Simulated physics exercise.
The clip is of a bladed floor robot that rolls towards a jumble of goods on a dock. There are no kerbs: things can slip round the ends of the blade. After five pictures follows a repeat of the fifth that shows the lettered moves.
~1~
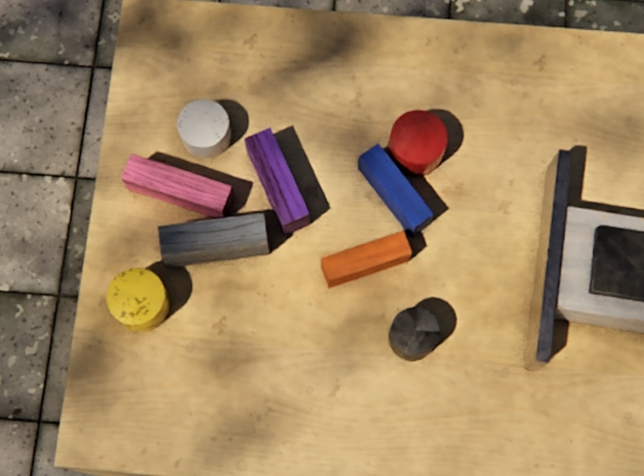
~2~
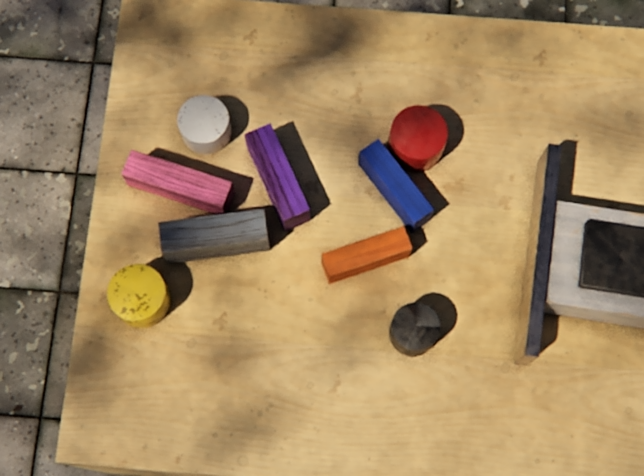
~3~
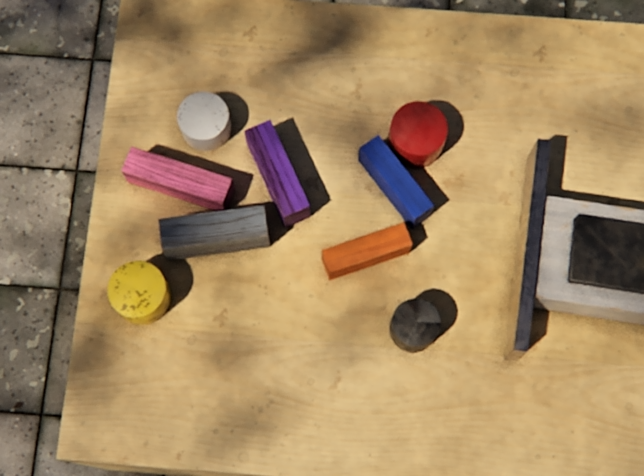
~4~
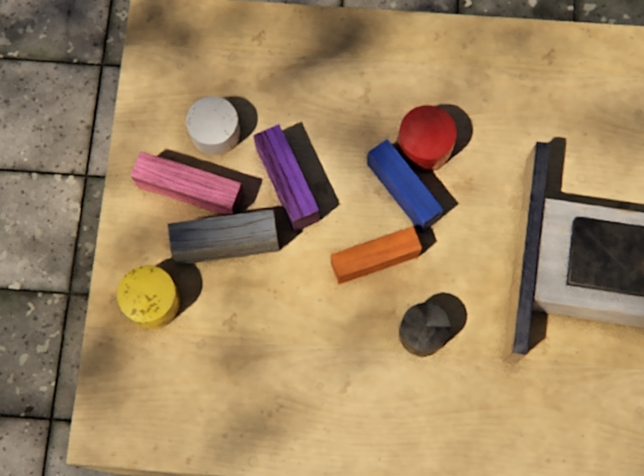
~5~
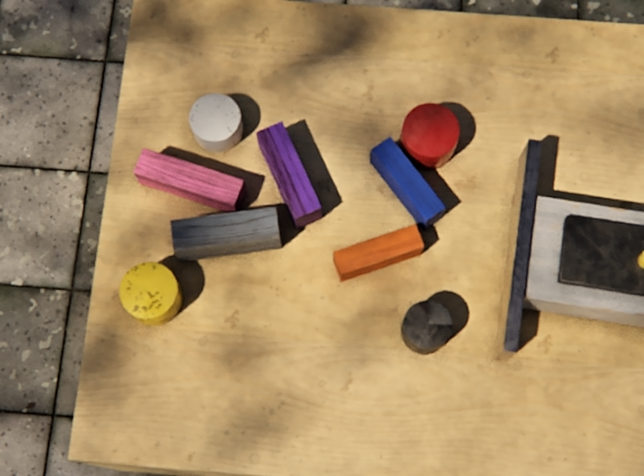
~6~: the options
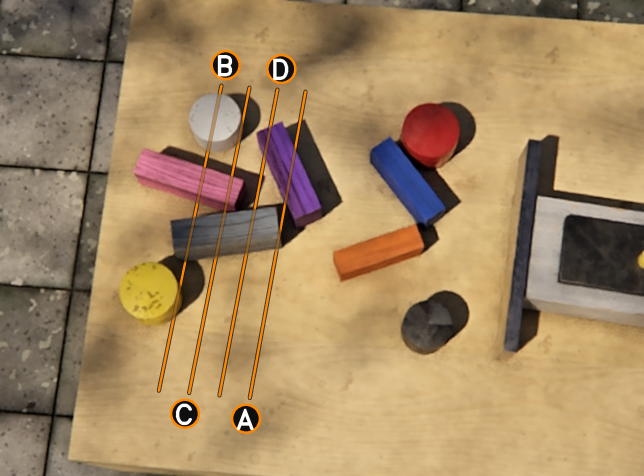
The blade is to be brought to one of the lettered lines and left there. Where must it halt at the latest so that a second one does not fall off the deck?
Line B.
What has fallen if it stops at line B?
The pink stick goes over.
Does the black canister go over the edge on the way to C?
No.
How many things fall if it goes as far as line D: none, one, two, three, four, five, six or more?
The count is none.
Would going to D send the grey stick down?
By then, no.
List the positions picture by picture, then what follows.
Pink stick (179, 188); white canister (205, 129); blue stick (395, 191), in the first picture.
Robot (623, 260); yellow canister (140, 296), in the second picture.
Robot (613, 255); purple stick (278, 174), in the third picture.
Robot (612, 257); red canister (427, 139), in the fourth picture.
Robot (604, 255); pink stick (191, 182); white canister (217, 123); blue stick (407, 184), in the fifth picture.
On the copy, A at (279, 238); B at (191, 232); C at (220, 234); D at (250, 236).
On B. First, robot (482, 246); red canister (392, 121); black canister (358, 319).
Then, robot (360, 237); yellow canister (149, 299); pink stick (178, 179).
Finally, robot (268, 230); pink stick over the edge; grey stick (111, 249); one fallen.
By contrast, A is within the limit but short; C is within the limit but short; D is within the limit but short.
